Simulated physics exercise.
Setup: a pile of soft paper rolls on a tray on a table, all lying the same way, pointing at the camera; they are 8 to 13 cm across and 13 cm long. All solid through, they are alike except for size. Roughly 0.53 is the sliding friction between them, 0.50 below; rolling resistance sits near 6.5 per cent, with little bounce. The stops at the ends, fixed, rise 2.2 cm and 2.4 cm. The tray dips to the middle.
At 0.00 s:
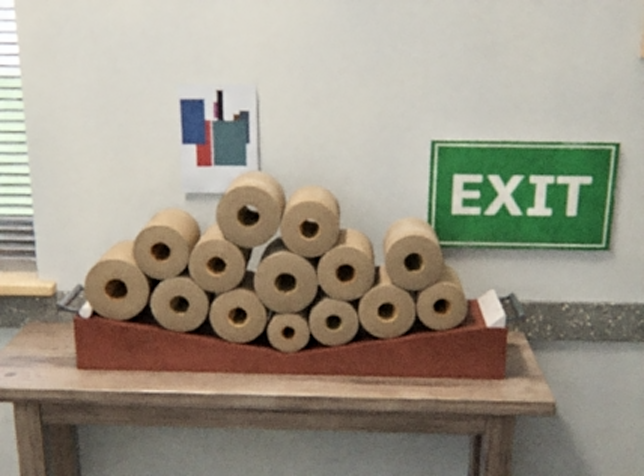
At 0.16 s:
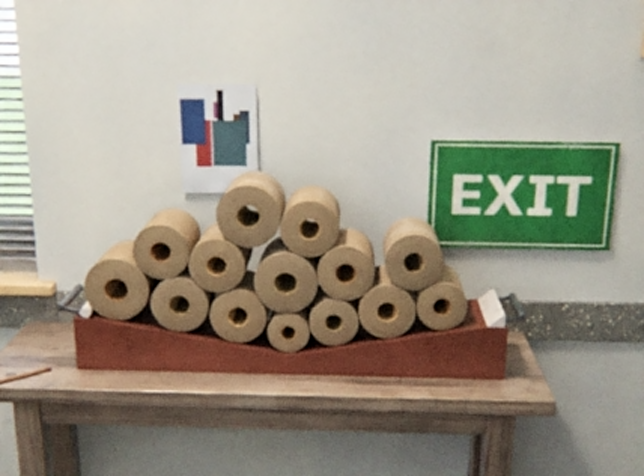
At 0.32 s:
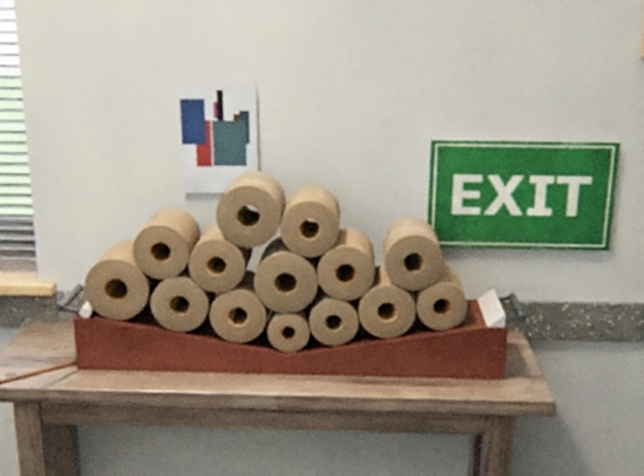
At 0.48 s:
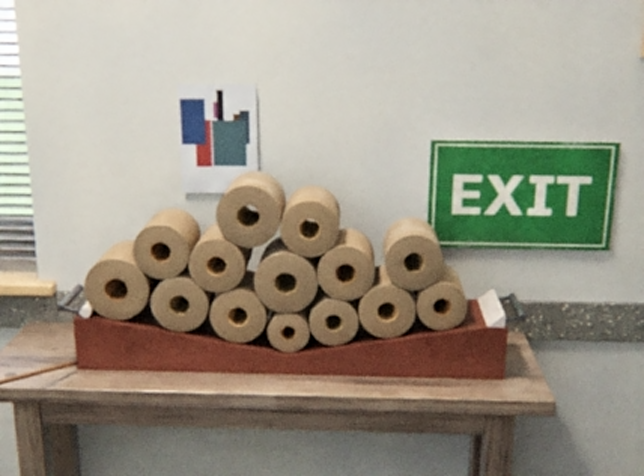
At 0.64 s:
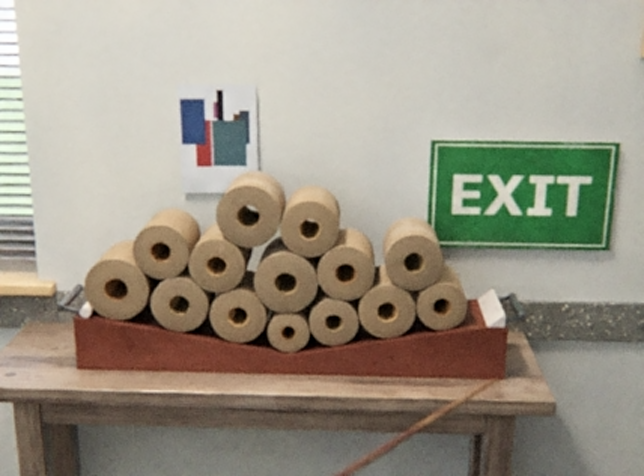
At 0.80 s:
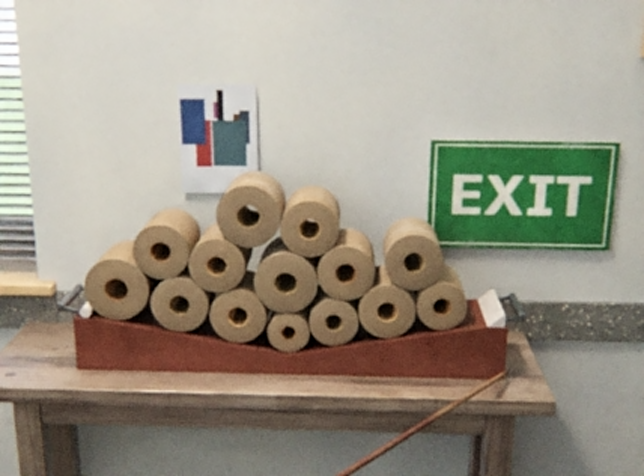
A thin brown pointer came in to touch the left end of a red tray of stacked paper rolls, then switched to its right end, while the rolls stayed still on the wooden table.
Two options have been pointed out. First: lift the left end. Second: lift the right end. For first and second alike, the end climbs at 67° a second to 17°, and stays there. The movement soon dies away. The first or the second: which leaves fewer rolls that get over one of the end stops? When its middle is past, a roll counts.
I'd go with the second.
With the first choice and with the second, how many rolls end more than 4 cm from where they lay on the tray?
Result: First 14 / second 1.
First choice, 0.56 s in, left end up 17°; 14 now displaced over 4 cm; not one over the end stops; the one last seen at (346, 274) 9 cm right and 3.1 cm up (moves measured on the tray).
First choice, at rest by 1.8 s, 14 moved over 4 cm; 2 over the right wedge; the one last seen at (346, 274) fallen off to the right; top of the pile 34 cm high, from 34 cm.
Second choice, 0.37 s in, right end up 17°; 0 now displaced over 4 cm; not one over the end stops; the one last seen at (414, 263) 2.2 cm left.
Second choice, at rest by 0.9 s, 1 moved over 4 cm; not one over the end stops; the one last seen at (414, 263) 4.2 cm left; top of the pile 34 cm high, from 34 cm.
